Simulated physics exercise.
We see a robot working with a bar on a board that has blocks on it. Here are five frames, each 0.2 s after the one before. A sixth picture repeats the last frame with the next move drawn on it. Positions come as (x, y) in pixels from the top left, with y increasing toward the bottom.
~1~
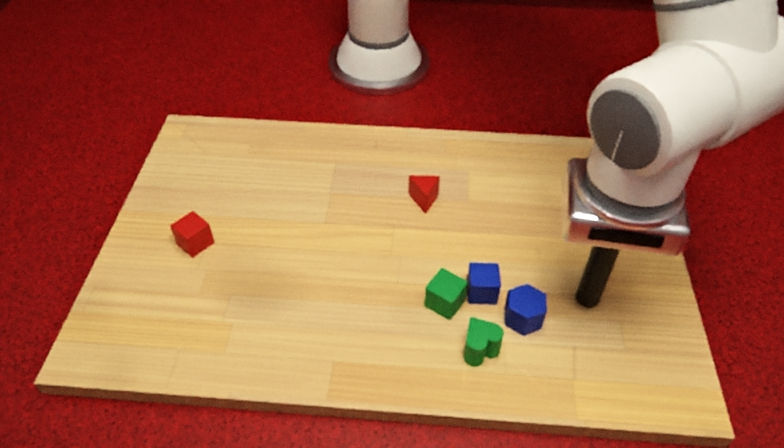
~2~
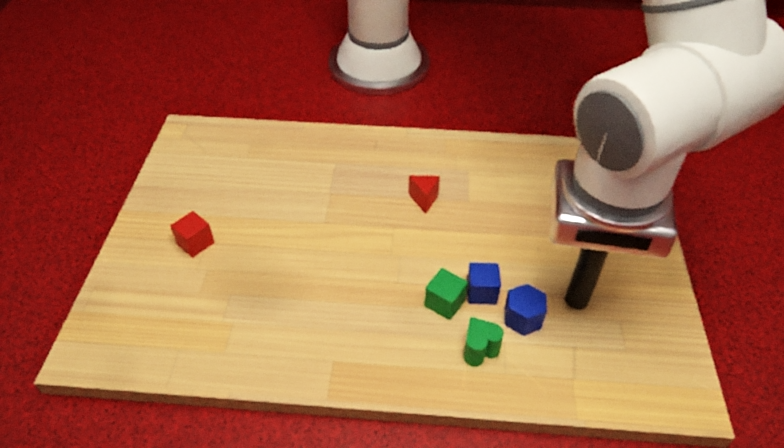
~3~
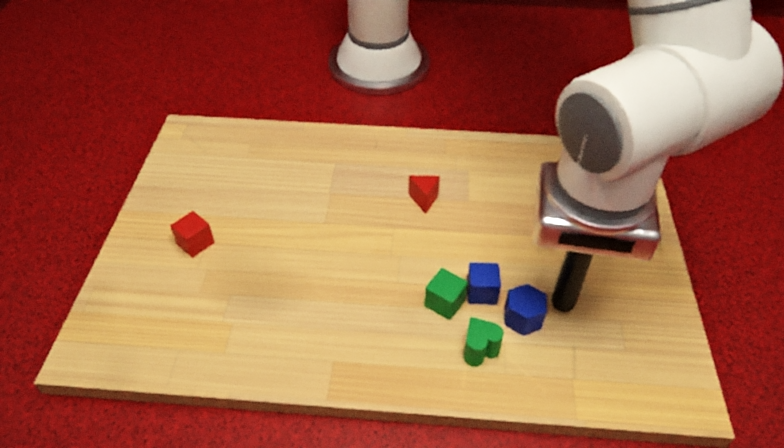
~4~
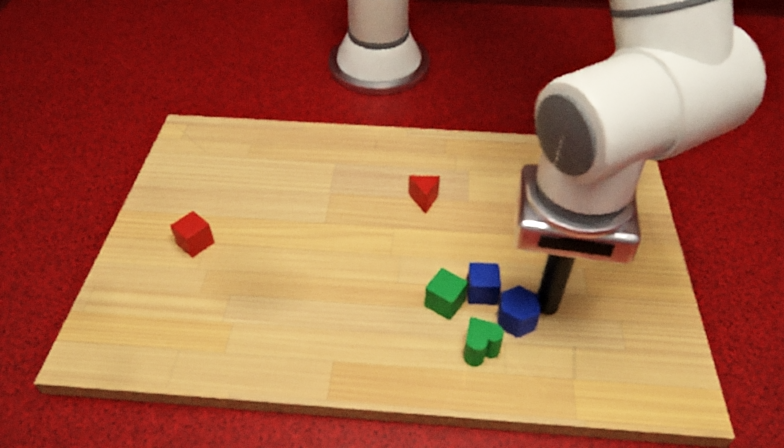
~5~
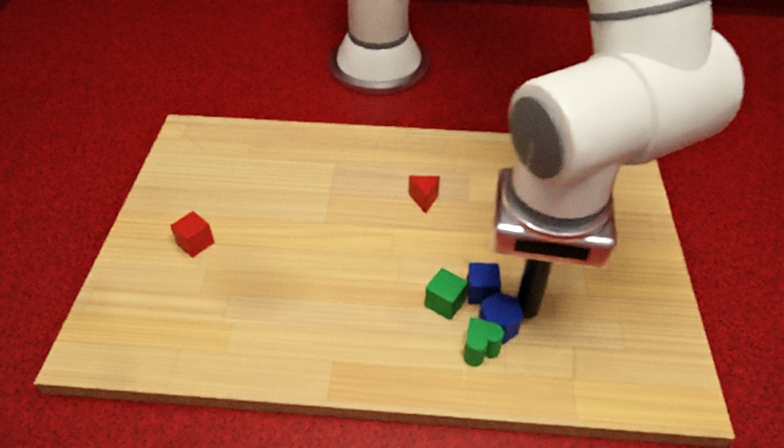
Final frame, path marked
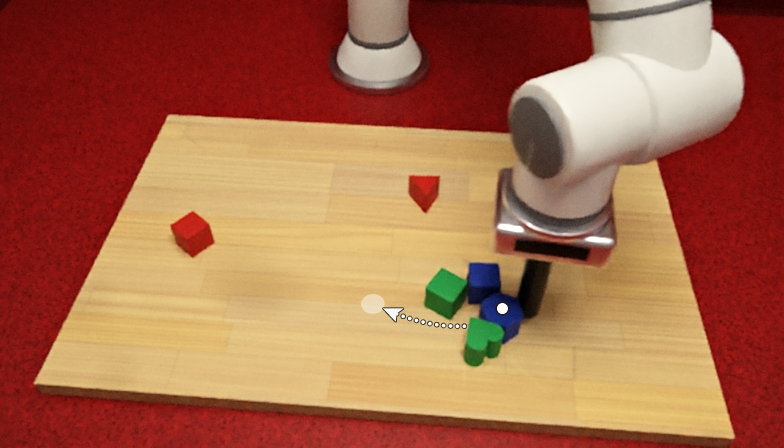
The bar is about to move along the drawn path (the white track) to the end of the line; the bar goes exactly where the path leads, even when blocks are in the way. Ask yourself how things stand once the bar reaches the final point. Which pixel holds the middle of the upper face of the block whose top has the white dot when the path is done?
I predict (433, 333).
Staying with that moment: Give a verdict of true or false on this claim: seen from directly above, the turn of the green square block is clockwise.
True.
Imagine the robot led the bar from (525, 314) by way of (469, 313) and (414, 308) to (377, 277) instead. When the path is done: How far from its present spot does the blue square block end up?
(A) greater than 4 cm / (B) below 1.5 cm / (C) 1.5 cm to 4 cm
B
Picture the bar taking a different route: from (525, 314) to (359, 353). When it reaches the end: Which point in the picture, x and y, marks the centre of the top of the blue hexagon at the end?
The middle of its top is at (419, 351).
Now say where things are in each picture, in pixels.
The first picture shows tip of the bar at (587, 298), middles of tops, green square block at (447, 284), green heart at (483, 333), blue square block at (485, 274), blue hexagon at (528, 300).
The second picture shows bar at (577, 300), nothing pushed.
The third picture shows bar at (563, 303), nothing pushed.
The fourth picture shows bar at (547, 305), blue hexagon at (521, 302).
The fifth picture shows bar at (527, 309), green square block at (447, 284), green heart at (483, 333), blue square block at (485, 274), blue hexagon at (502, 309).
The line goes from (525, 314) over (475, 326) and (422, 322) to (373, 304); the dot is on the blue hexagon.
On the path given first. One third of the way, bar at (475, 320); green heart at (461, 357), turned 35° anticlockwise; blue hexagon at (455, 326), turned 40° anticlockwise.
Two thirds of the way, bar at (421, 316); green square block at (436, 280), turned 55° clockwise; green heart at (460, 359), turned 45° anticlockwise; blue hexagon at (433, 333), turned 70° anticlockwise.
At the end, bar at (373, 298); green square block at (436, 280), turned 55° clockwise; green heart at (460, 359), turned 45° anticlockwise; blue square block unmoved; blue hexagon at (433, 333), turned 70° anticlockwise.
